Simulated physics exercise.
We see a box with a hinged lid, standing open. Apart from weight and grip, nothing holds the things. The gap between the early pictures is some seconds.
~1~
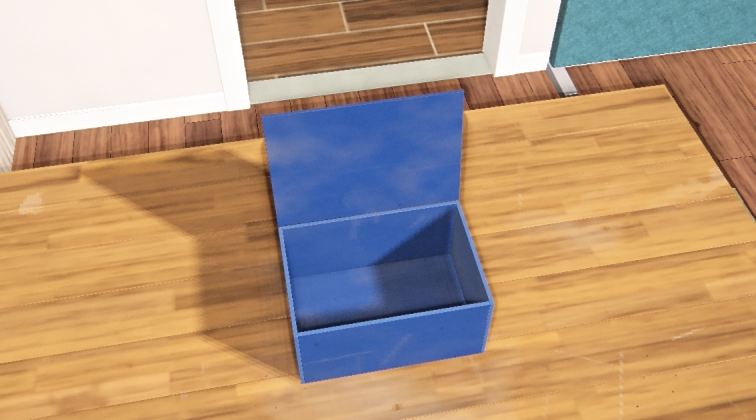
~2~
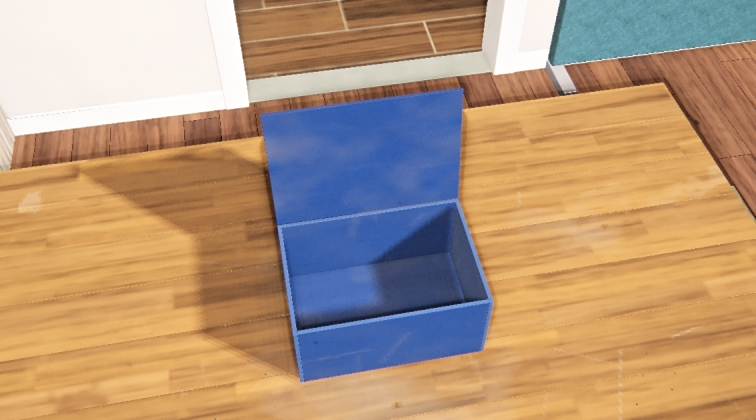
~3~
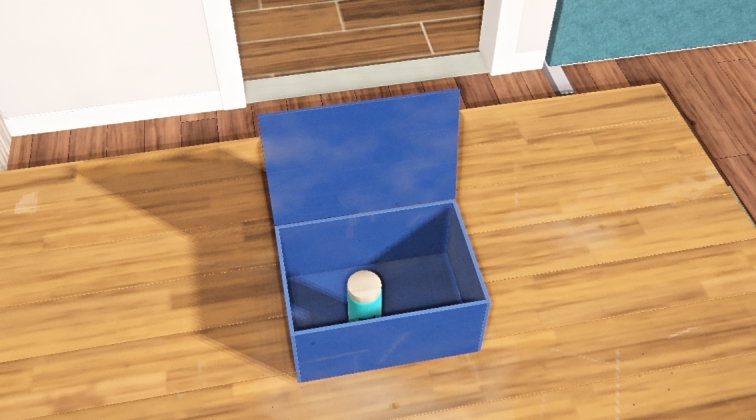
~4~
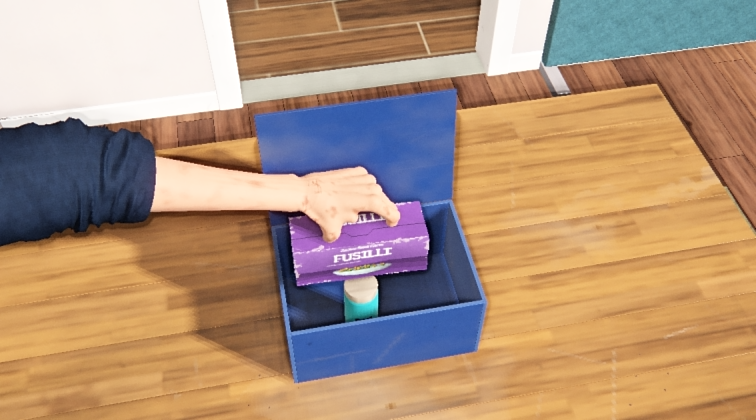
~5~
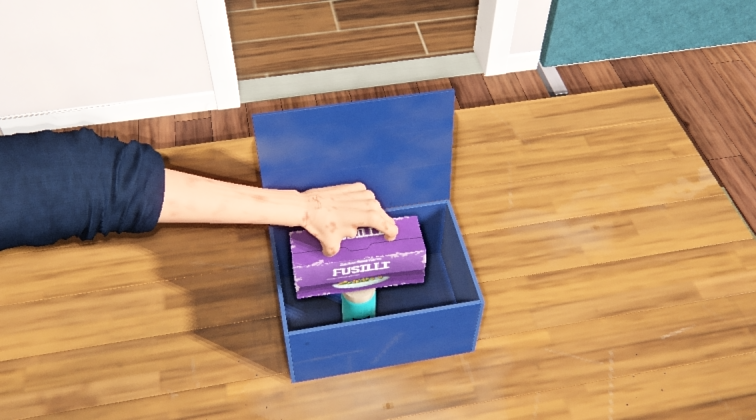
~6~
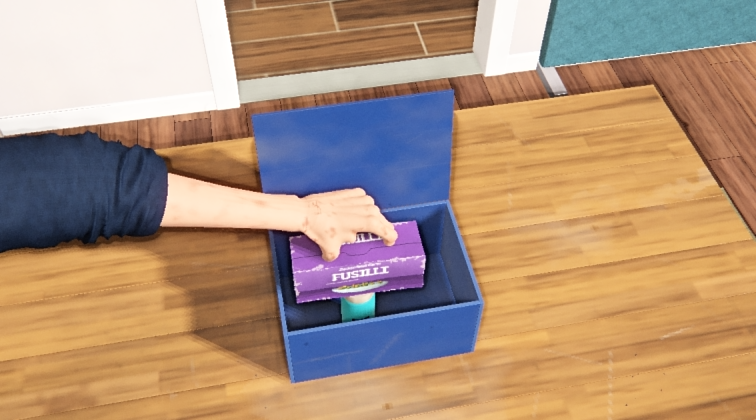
Turquoise shaker appearing in an open blue box, then a hand from the left lowering a purple fusilli carton inside.
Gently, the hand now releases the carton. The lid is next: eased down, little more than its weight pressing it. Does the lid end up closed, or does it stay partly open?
The lid ends up partly open.
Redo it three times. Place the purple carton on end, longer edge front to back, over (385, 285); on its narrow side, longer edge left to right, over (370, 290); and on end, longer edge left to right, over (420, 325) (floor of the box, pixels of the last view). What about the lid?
On try one it won't go down; on try two it fits down fine; on try three it won't go down.
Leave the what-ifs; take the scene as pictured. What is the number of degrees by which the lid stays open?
I'd say roughly 40 degrees above the rim.
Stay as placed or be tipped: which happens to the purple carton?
By the end the purple carton has kept its angle.
Then, 1.10 s after the last picture, lid starting down.
Then, 1.40 s after the last picture, lid 71° above the rim.
Then, 1.70 s after the last picture, lid 41° above the rim.
At rest, lid 39° above the rim; both in place. Seen from the same camera at the end, purple carton near (356, 263).
